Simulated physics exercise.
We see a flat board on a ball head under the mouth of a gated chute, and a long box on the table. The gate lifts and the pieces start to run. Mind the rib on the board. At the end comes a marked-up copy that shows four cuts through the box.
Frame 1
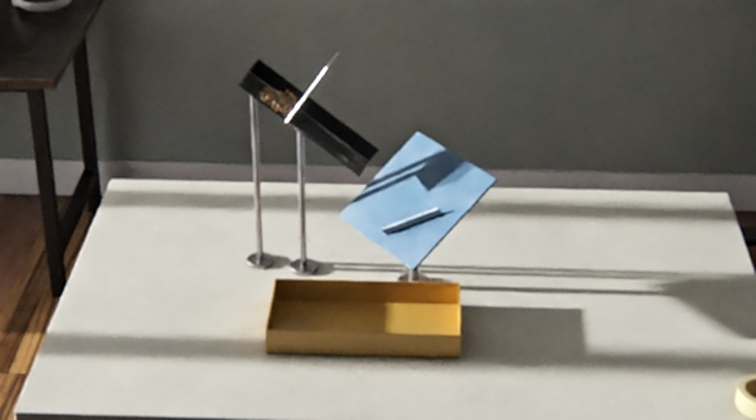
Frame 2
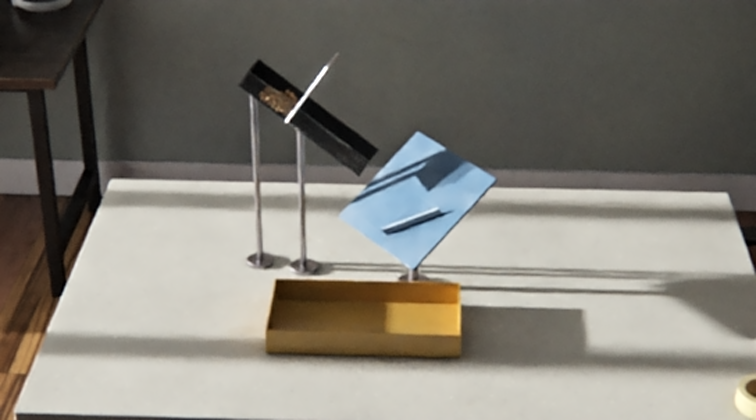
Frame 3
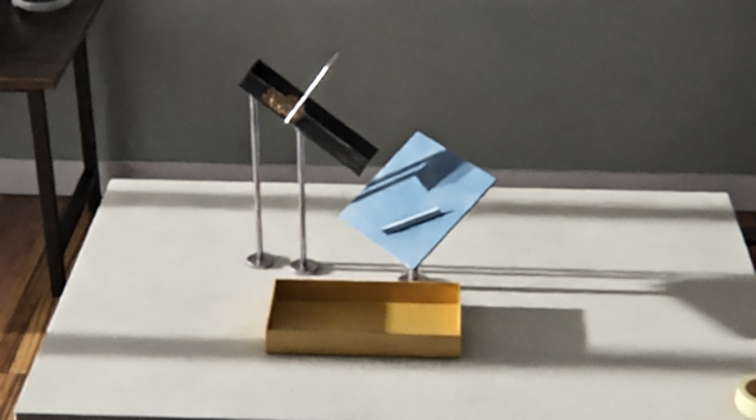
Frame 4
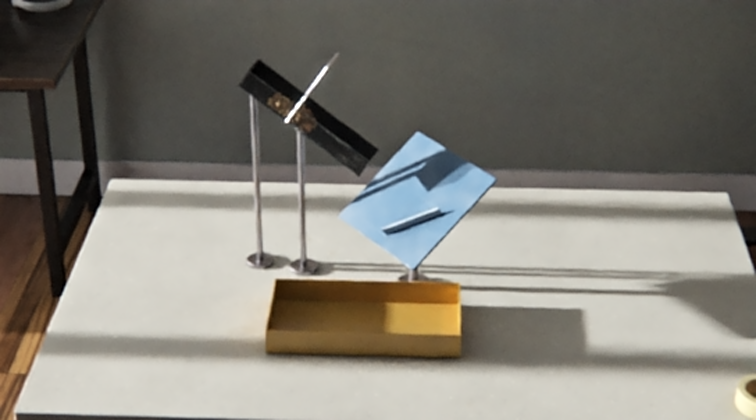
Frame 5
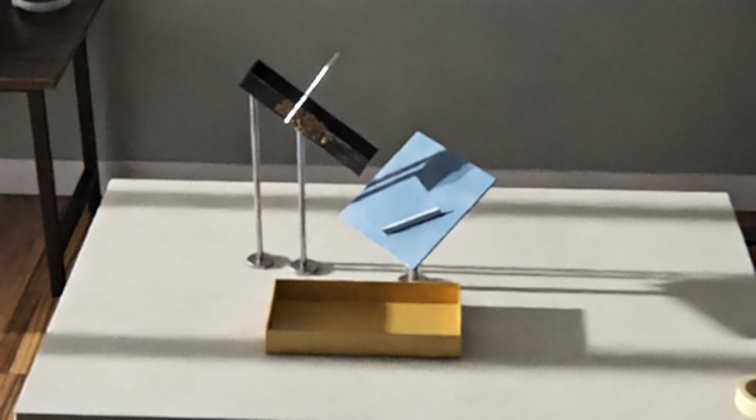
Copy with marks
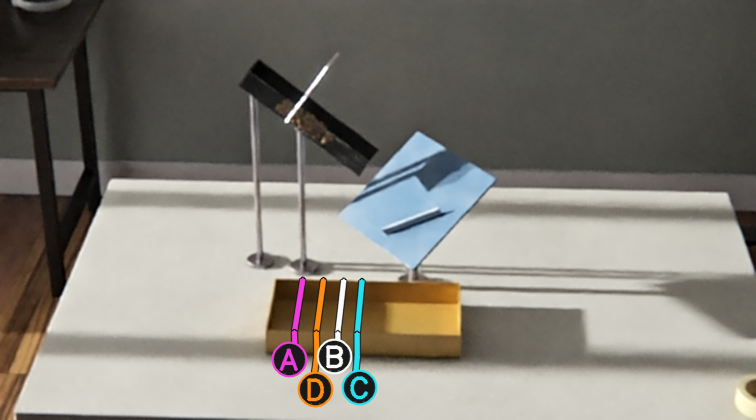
A pale table held a tilted blue board, an open yellow box and a sloping black chute on thin posts, and small brown beads slid a short way down the chute, passing beneath a raised white strip.
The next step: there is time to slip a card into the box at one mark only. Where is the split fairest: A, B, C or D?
It is B.
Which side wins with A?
The right side.
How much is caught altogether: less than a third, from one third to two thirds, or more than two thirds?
About that: From one third to two thirds.
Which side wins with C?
Left.
On the marked copy, line A crosses the front rim at (294, 331); line B crosses the front rim at (337, 332); line C crosses the front rim at (357, 333); line D crosses the front rim at (316, 332).
If A is chosen, of what is caught, about a tenth on the left of the divider, the larger part on the right.
If B is chosen, of what is caught, roughly half on the left of the divider, roughly half on the right.
If C is chosen, of what is caught, almost all on the left of the divider, about a tenth on the right.
If D is chosen, of what is caught, roughly a quarter on the left of the divider, the larger part on the right.
